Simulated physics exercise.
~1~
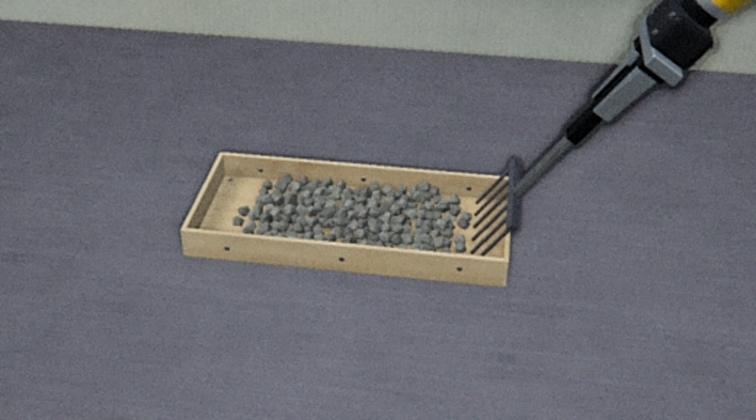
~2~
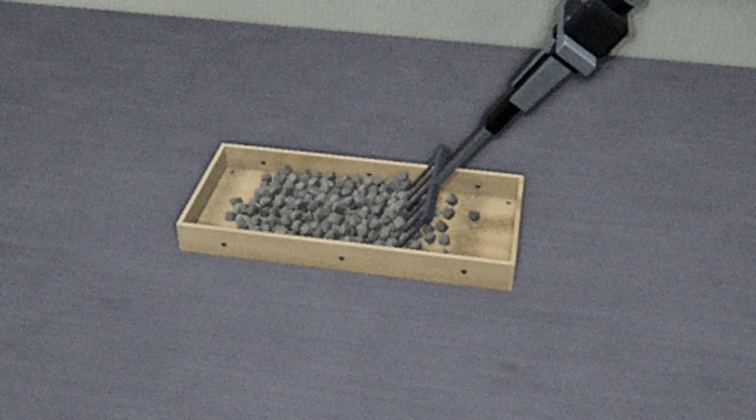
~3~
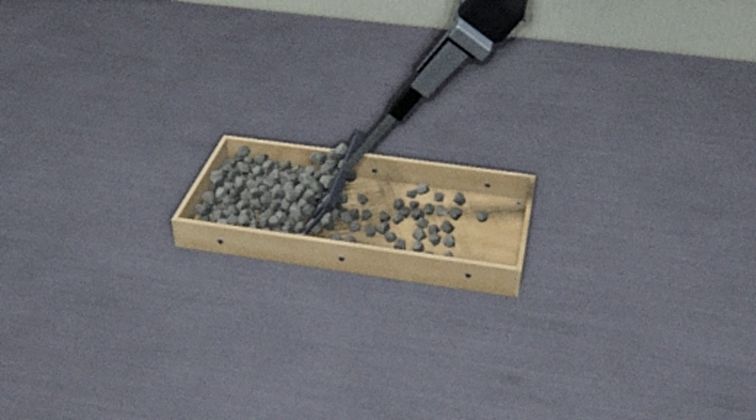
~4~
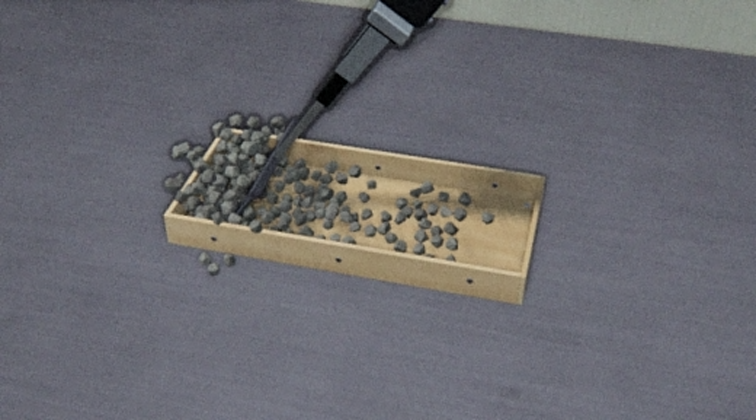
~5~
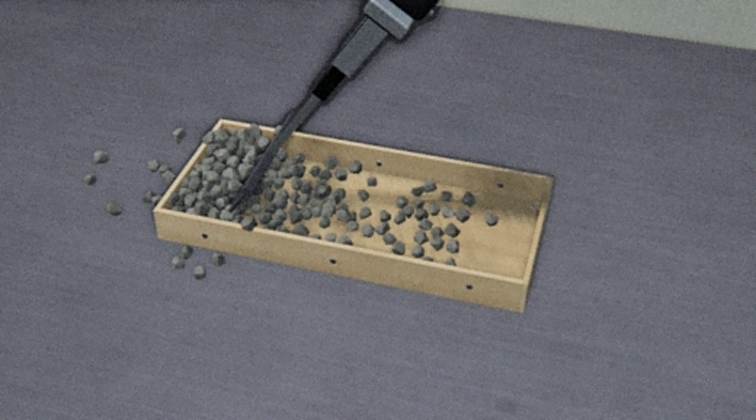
At the start, a robot arm holds a dark rake at the right end of a shallow wooden tray, where many small grey pebbles lie spread out. The rake moves left into the pebbles and pushes them along the tray. They bunch up ahead of the tines, while a loose scattering stays behind on the right. As the rake nears the left end, the heap rises and some pebbles spill over the edges. Finally, the rake rests among the piled pebbles at the left, with most still in the tray and several scattered on the grey surface.
